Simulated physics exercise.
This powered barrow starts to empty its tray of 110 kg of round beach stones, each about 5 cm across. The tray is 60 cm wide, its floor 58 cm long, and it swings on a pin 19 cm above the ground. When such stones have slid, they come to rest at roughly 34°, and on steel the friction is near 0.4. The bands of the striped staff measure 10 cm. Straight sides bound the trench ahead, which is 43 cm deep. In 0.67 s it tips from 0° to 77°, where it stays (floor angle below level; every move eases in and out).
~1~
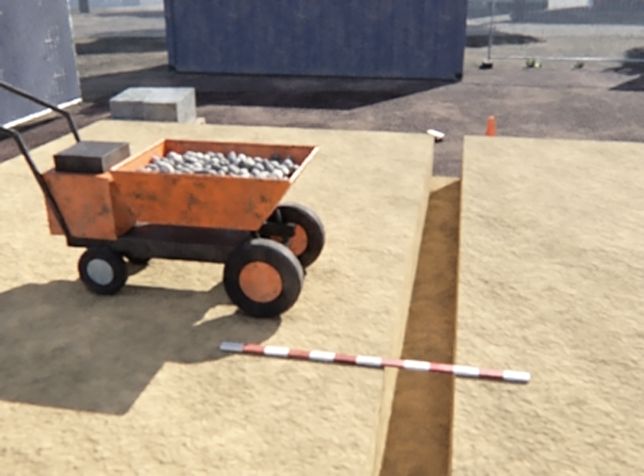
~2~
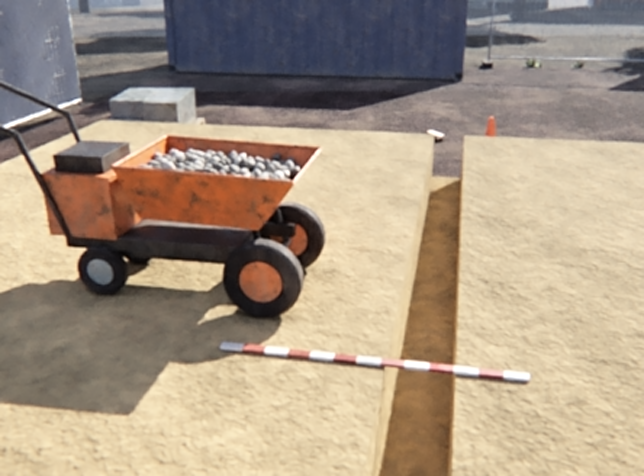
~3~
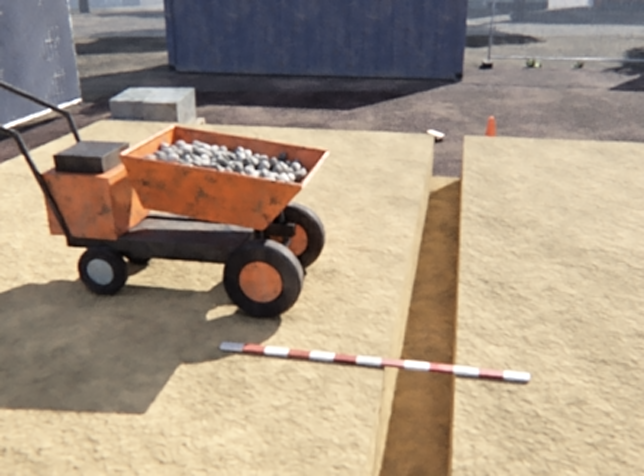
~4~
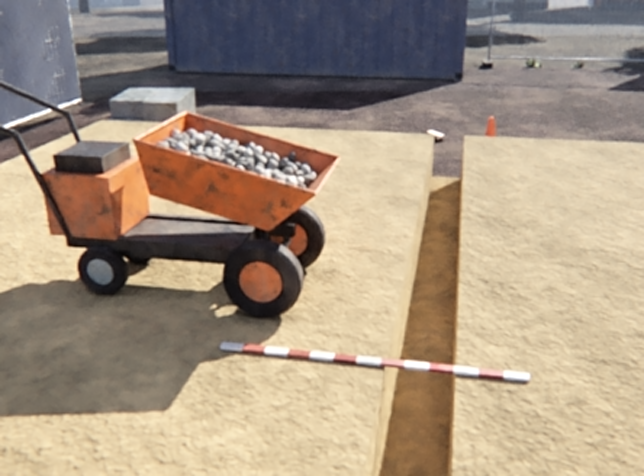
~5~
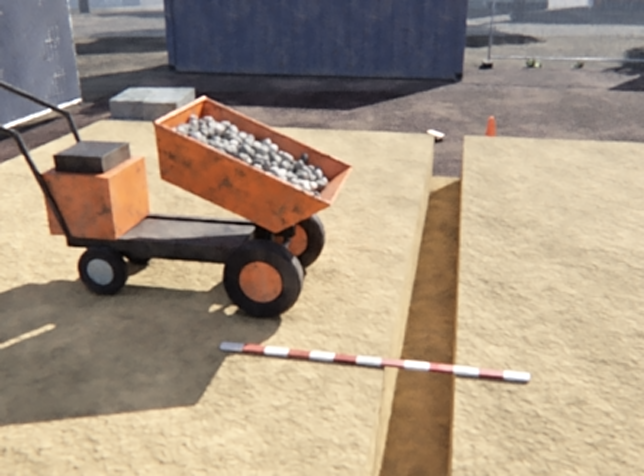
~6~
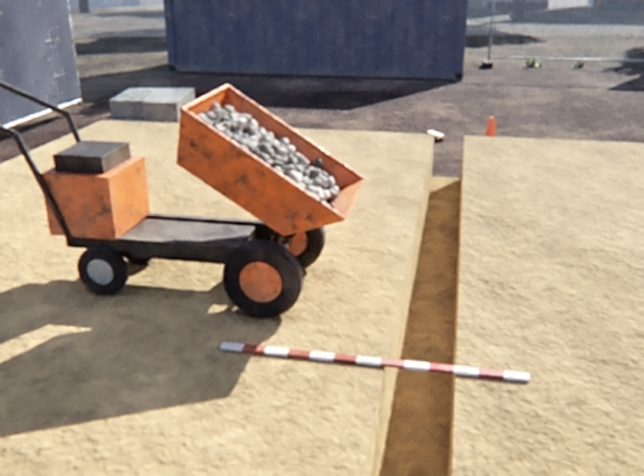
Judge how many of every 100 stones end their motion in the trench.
I would put it near 87 out of 100.
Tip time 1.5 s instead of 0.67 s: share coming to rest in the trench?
Roughly 100% would finish there.
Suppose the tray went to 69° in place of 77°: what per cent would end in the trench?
Then about 85 per cent.
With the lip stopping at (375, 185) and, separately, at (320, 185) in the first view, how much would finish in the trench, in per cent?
First spot about 10, second spot about 55 per cent.
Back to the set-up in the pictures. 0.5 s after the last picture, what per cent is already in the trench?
At that moment: Approx. 45 %.
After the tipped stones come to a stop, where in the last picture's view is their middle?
The middle should be near (430, 364).
Then, 0.2 s after the last picture the floor is at 65°, 100 % in the tray; the foremost stones are at (372, 242).
Then, 0.5 s after the last picture the floor is at 77°, 52 % in the tray, 3 % short of the trench, 45 % in the trench; the foremost stones are at (457, 300).
Then, 0.8 s after the last picture the floor is at 77°, 5 % in the tray, 2 % short of the trench, 80 % in the trench, 13 % past the trench; the foremost stones are at (628, 341).
Then, 2.8 s after the last picture the floor is at 77°, 0 % in the tray, 87 % in the trench, 13 % past the trench; the foremost stones are past the picture's edge.
